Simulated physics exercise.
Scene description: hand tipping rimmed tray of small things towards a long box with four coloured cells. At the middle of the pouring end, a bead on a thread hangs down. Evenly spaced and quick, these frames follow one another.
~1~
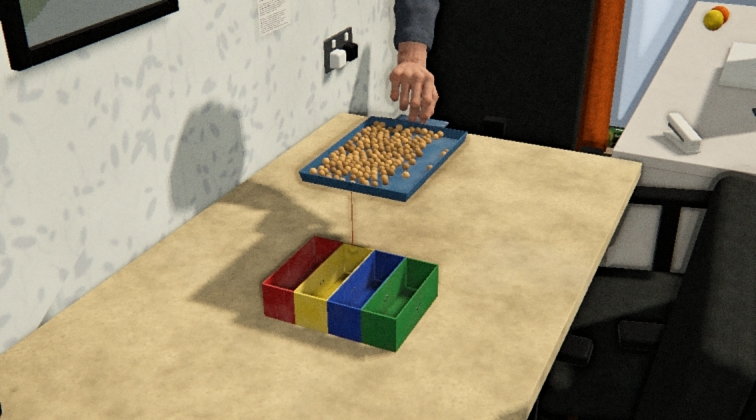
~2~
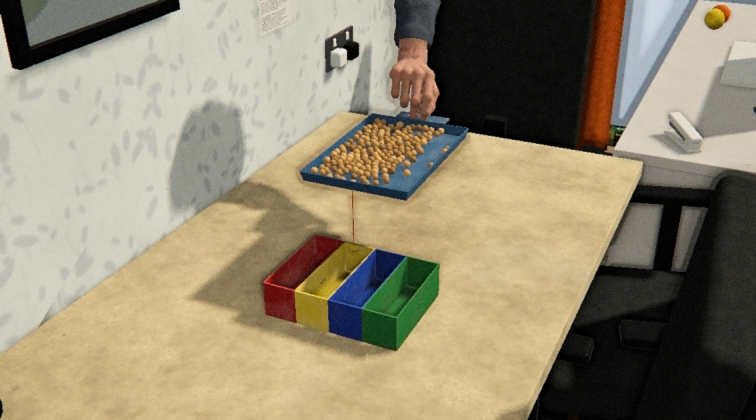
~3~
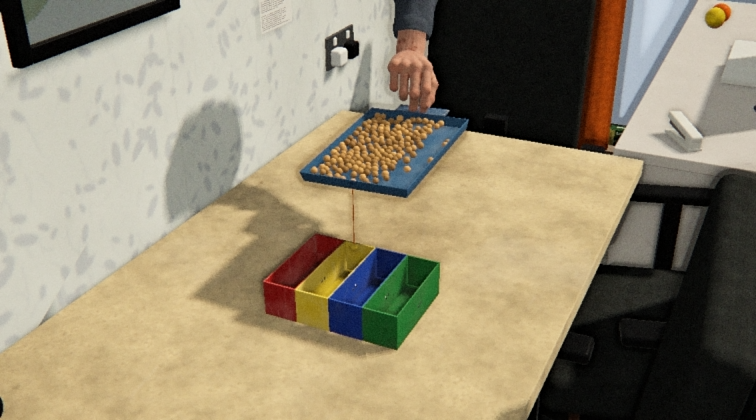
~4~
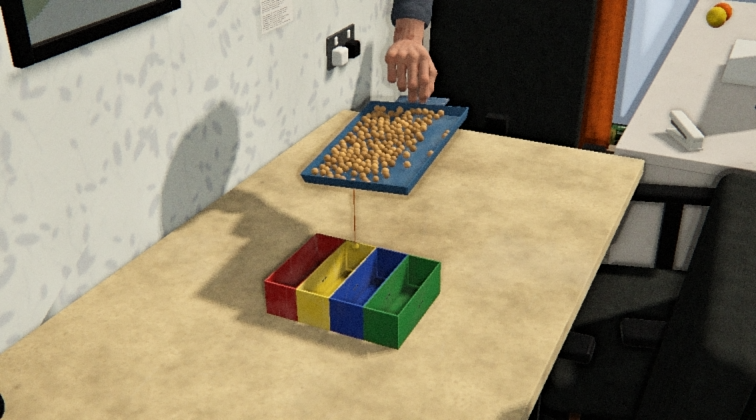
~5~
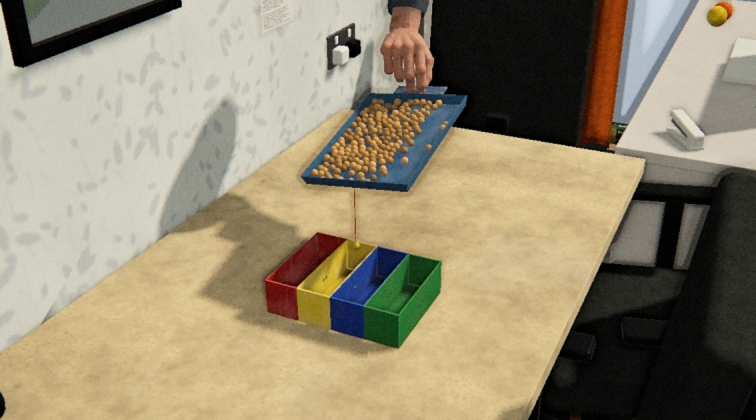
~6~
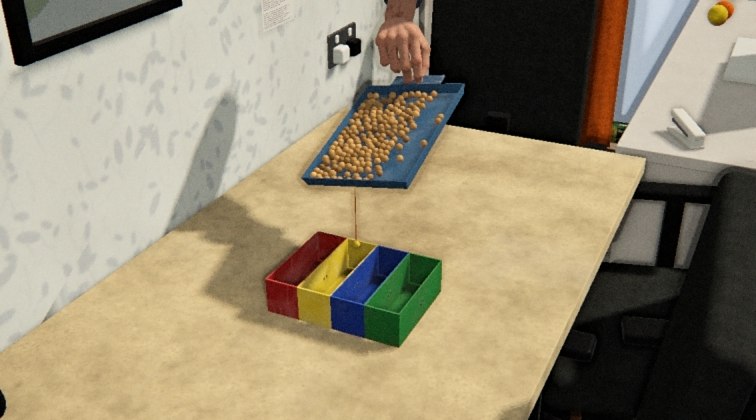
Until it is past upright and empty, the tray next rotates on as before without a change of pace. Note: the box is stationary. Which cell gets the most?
The red cell gets the most.
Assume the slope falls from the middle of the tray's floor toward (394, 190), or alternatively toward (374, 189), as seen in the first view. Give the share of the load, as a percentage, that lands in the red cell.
Case one near 0 %; case two near 10 %.
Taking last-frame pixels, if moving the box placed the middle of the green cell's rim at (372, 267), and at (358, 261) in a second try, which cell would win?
The yellow cell, then that yellow cell.
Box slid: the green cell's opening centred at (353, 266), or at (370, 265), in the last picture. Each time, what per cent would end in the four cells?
Result, in turn: 100 %, 100 %.
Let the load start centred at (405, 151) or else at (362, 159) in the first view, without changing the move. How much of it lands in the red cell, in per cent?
You'd get near 50 percent first and near 50 percent after that.
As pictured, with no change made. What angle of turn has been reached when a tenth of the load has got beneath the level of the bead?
About 65° of tilt.
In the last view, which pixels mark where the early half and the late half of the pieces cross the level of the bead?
At (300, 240) for the first part, then at (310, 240) for the others.
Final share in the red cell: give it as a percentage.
Close to 50 in every hundred pieces.
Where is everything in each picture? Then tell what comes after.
Corners of the pouring end (302, 171) and (405, 192), level; middle of the load (377, 155), round wooden beads; bead on its thread (353, 249); red cell (279, 301); yellow cell (311, 309); blue cell (344, 318); green cell (379, 328), in the first frame.
Corners of the pouring end (303, 171) and (406, 190), level; middle of the load (378, 152), in the second frame.
Corners of the pouring end (303, 171) and (406, 188), tipped barely, lowest at the left corner; middle of the load (378, 149), in the third frame.
Corners of the pouring end (304, 173) and (406, 185), tipped a little, lowest at the left corner; middle of the load (378, 144), in the fourth frame.
Corners of the pouring end (304, 175) and (405, 183), tipped a little, lowest at the left corner; middle of the load (376, 140), just a few on the move, in the fifth frame.
Corners of the pouring end (304, 176) and (404, 180), tipped clearly, lowest at the left corner; middle of the load (371, 138), almost all on the move; red cell (282, 296); yellow cell (315, 305); blue cell (348, 314); green cell (382, 323), in the sixth frame.
Just after the last frame, tray tipped steeply; the larger part on the tray; just a few in the red cell; about a tenth falling or outside the box.
A moment on, tray tipped past a quarter turn; just a few on the tray; roughly half in the red cell; about a tenth in the yellow cell; roughly half falling or outside the box.
Further on, tray tipped past a quarter turn; roughly half in the red cell; about a tenth in the yellow cell; roughly half falling or outside the box.
When it is over, tray tipped past a quarter turn; roughly half in the red cell; about a tenth in the yellow cell; not one in the green cell; not one in the blue cell; roughly half outside the box.
